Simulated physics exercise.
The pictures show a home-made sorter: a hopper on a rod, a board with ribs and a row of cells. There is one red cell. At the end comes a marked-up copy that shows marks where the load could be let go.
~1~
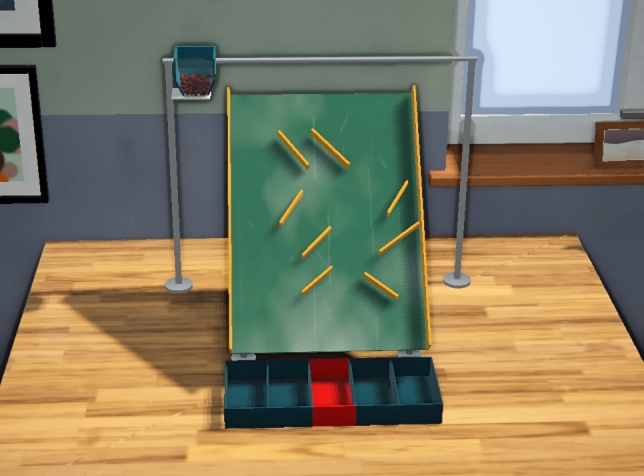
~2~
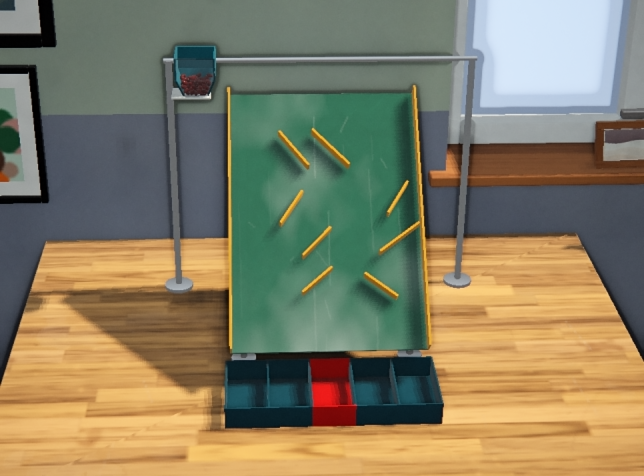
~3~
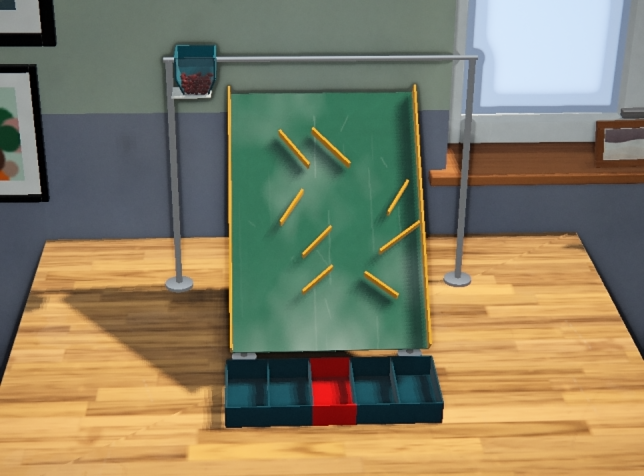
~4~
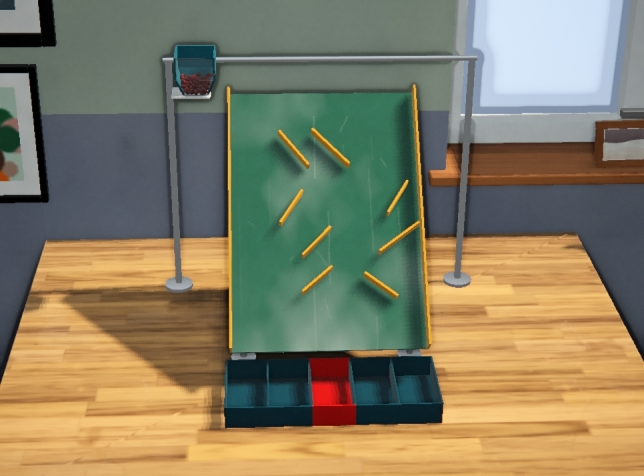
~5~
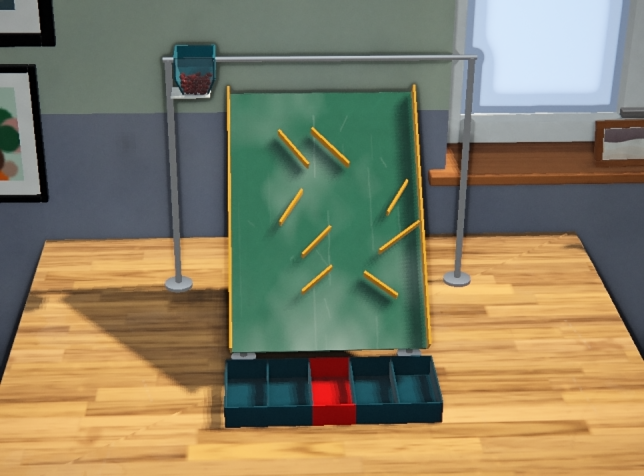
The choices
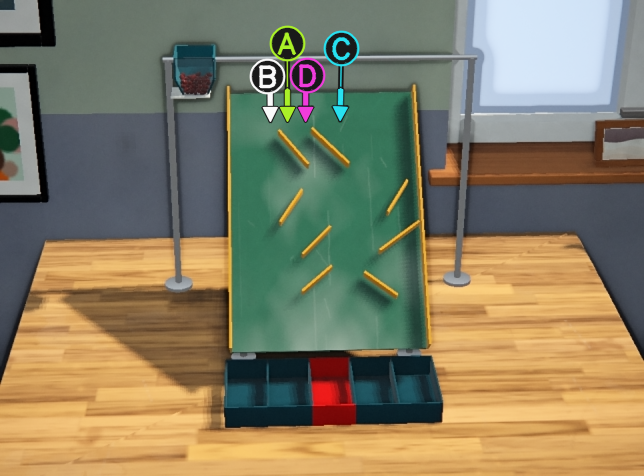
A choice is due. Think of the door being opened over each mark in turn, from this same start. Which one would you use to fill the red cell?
The best mark is C.
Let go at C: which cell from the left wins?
The third.
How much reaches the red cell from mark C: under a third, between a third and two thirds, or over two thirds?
Between a third and two thirds.
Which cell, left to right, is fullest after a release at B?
The first.
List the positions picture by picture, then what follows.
The first picture shows hopper near (195, 85), kidney beans, door shut.
The second picture shows ribs (279, 131) to (309, 165), (312, 129) to (349, 164), (281, 222) to (302, 190).
The third picture shows ribs (389, 211) to (408, 180), (303, 254) to (331, 226), (380, 250) to (420, 221).
The fourth picture shows ribs (303, 291) to (332, 266), (365, 272) to (398, 295).
The fifth picture shows red cell near (334, 414), number 3 of 5 from the left.
On the marked copy, mark A meets the board at (287, 116); mark B meets the board at (270, 116); mark C meets the board at (340, 115); mark D meets the board at (305, 116).
With A, a small share in the red cell, the bulk in other cells, a small share held on the board.
With B, a small share in the red cell, the bulk in other cells, a small share held on the board.
With C, close to half in the red cell, close to a third in other cells, close to a quarter held on the board.
With D, a small share in the red cell, close to two thirds in other cells, a small share held on the board.
